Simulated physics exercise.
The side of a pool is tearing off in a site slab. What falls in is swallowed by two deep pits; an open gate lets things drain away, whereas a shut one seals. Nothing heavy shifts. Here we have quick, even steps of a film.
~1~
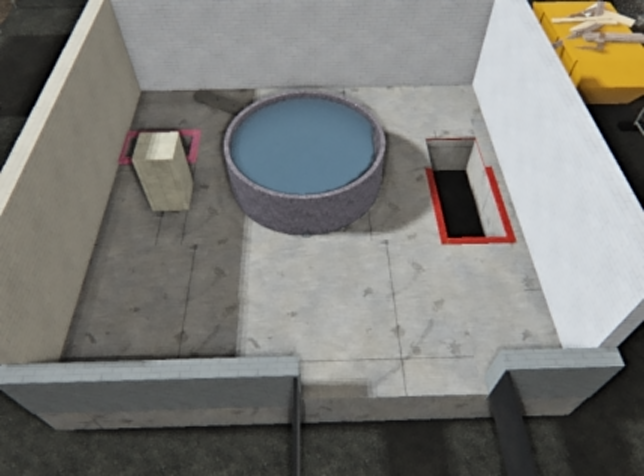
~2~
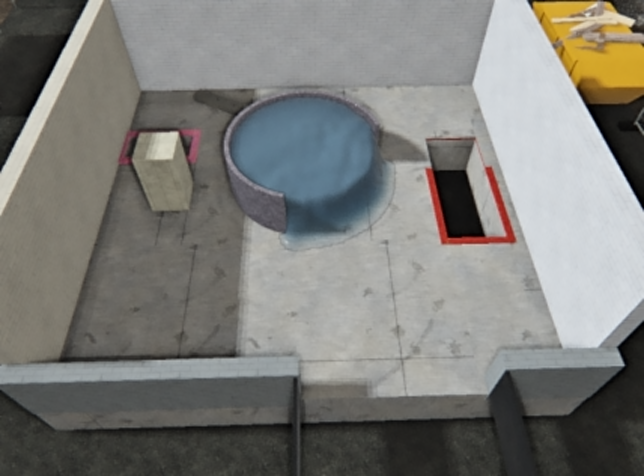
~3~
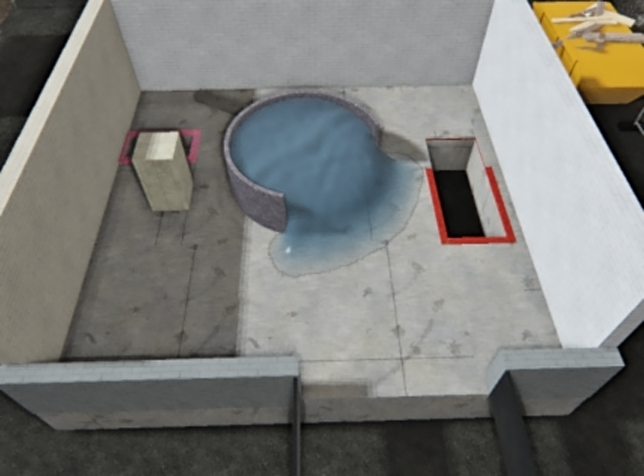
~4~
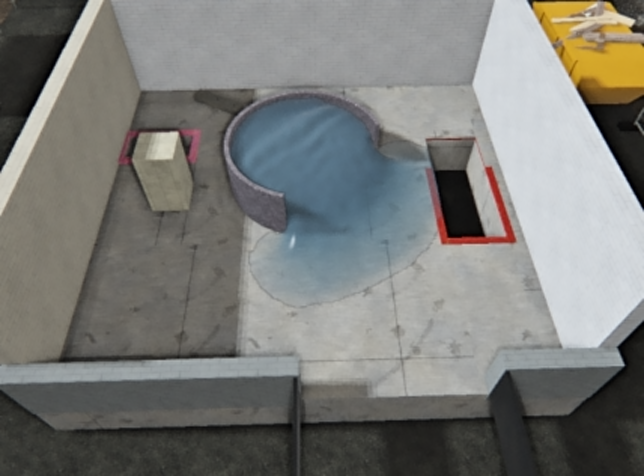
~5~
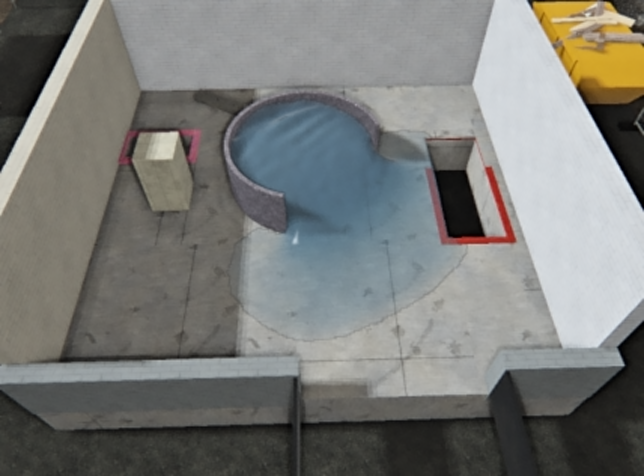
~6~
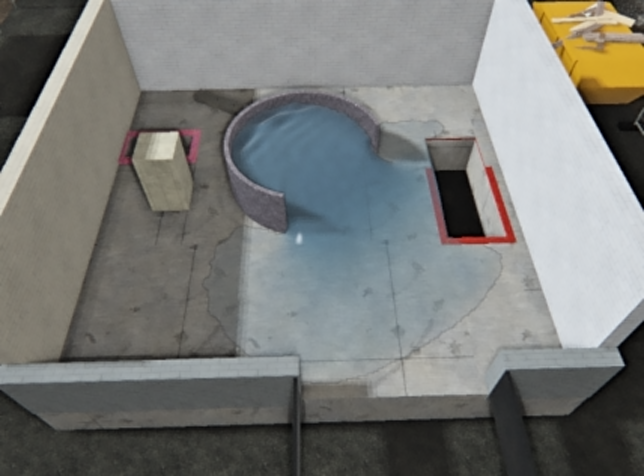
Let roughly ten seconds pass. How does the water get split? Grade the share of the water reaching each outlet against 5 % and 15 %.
By my reckoning the gate goes over 15 %, the red pit goes over 15 %, the pink pit stays under 5 %.
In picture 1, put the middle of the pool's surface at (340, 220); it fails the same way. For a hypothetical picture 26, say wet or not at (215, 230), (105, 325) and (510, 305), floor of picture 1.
In that order: No water, dry, under water.
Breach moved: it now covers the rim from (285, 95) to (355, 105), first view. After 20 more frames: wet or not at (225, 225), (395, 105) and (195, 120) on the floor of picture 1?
Going point by point: Left unwetted, waterlogged, waterlogged.
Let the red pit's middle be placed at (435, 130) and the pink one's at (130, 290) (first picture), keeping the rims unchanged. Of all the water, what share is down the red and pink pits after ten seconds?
Per cent, approx.: Red 20, pink 4.
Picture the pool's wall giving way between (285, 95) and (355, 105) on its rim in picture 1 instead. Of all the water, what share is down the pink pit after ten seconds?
Roughly 12 per cent goes to the pink pit.
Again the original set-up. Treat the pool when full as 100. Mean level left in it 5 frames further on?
Somewhere around 48 %, give or take.
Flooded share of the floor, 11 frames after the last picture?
Roughly 40 %.
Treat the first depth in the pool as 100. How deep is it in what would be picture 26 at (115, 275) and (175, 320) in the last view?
First 0 %, then 2 %.
A moment on, water covers 40 % of the floor; the gate 4 %, the red pit 13 %, the pink pit 0 %.
Next, water covers 40 % of the floor; the gate 12 %, the red pit 21 %, the pink pit 0 %.
Then, water covers 45 % of the floor; the gate 22 %, the red pit 28 %, the pink pit 0 %.
Later, water covers 50 % of the floor; the gate 34 %, the red pit 37 %, the pink pit 0 %.
In the end, water covers 50 % of the floor; the gate 41 %, the red pit 41 %, the pink pit 0 %.
